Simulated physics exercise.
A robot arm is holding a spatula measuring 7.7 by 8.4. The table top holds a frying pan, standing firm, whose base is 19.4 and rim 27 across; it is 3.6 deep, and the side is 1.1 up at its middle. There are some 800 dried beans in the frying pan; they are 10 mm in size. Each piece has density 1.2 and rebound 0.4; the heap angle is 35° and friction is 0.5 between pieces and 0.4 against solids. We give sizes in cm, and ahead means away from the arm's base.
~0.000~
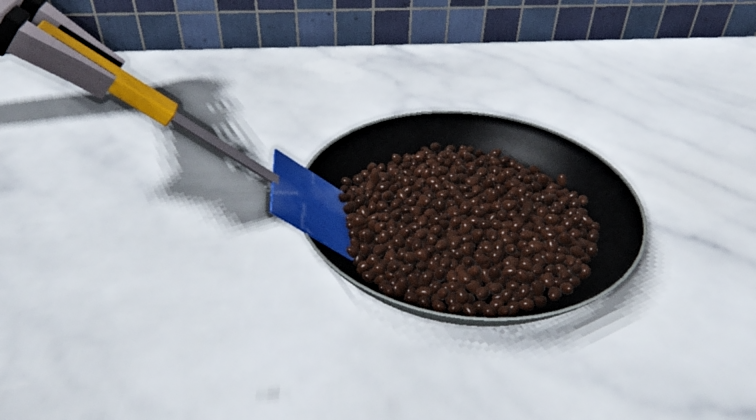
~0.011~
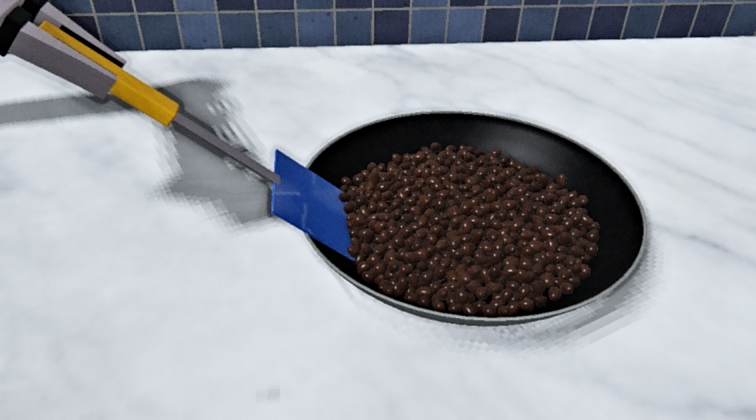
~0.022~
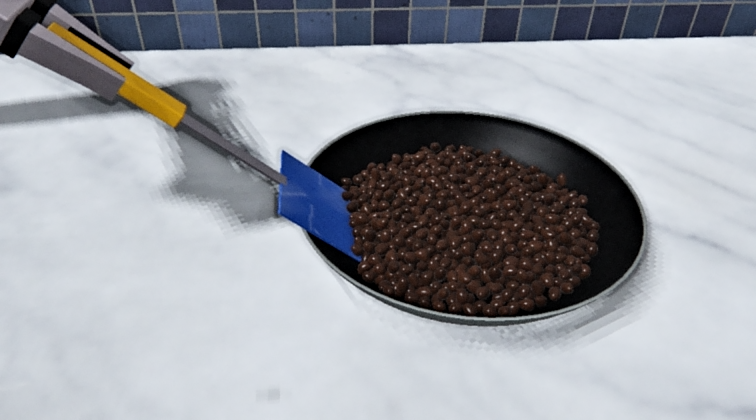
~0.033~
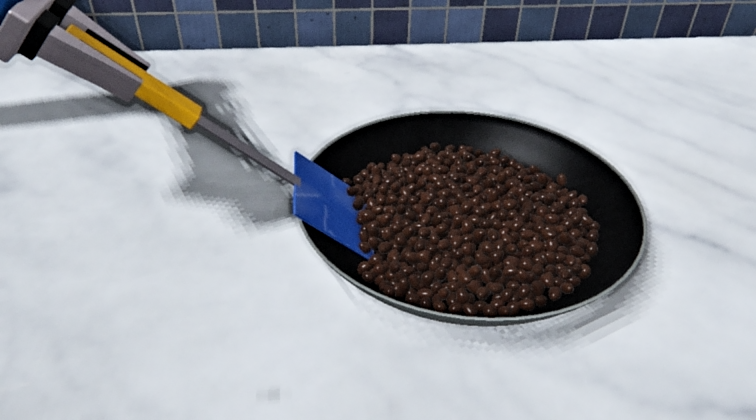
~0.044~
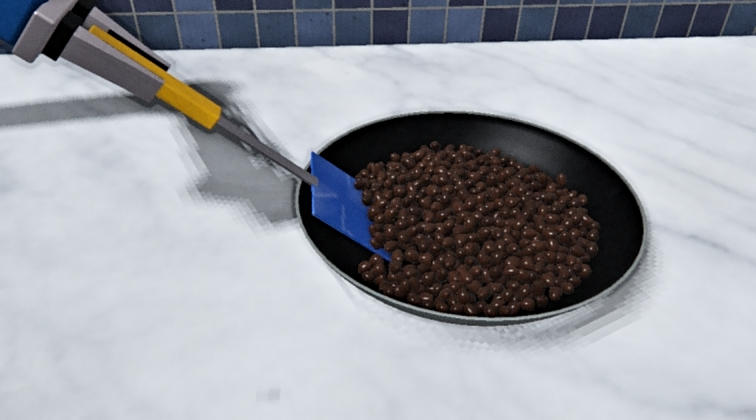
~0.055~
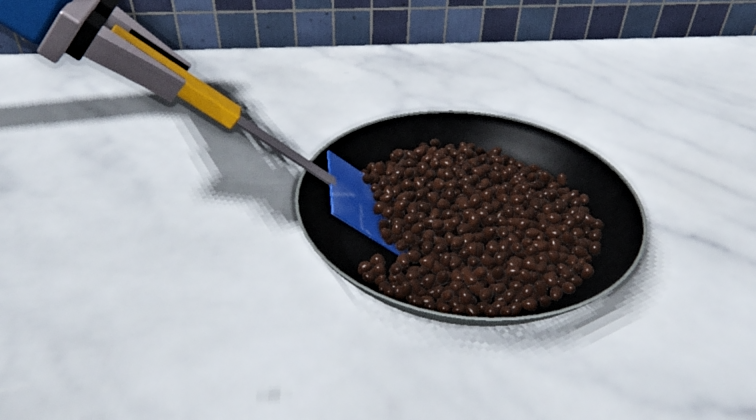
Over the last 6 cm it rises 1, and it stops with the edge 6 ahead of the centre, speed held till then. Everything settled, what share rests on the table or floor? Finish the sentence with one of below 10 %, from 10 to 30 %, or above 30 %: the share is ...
The share is from 10 to 30 %.
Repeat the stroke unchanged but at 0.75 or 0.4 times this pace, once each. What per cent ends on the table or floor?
First try around 5 %, second try around 5 %.
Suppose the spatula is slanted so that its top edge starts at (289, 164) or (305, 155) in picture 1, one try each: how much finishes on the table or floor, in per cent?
Some 20 and 20 per cent.
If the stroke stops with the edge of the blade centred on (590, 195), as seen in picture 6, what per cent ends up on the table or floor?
I'd estimate about 40 per cent.
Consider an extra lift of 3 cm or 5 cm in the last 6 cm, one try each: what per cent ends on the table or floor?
Some 20 and 20 per cent.
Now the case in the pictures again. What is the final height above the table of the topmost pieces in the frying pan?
Top of the heap: Roughly 5.0 cm above the table top.
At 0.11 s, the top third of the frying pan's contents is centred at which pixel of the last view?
Centre: Approx. (485, 193) in the last view.
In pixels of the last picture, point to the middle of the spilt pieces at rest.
Pixel estimate: About (674, 201).
After 0.08 s, sloping 41°, highest piece 6 above the table; 805 in the frying pan.
After 0.11 s, sloping 41°, highest piece 7 above the table; 805 in the frying pan.
After 0.32 s, sloping 41°, highest piece 6 above the table; 691 in the frying pan, 102 on the table or floor, 12 on the blade or in flight.
After 1.37 s, sloping 41°, highest piece 5 above the table; 686 in the frying pan, 119 on the table or floor.
In the end, 686 in the frying pan, 119 on the table or floor. That is 15 % on the table or floor.
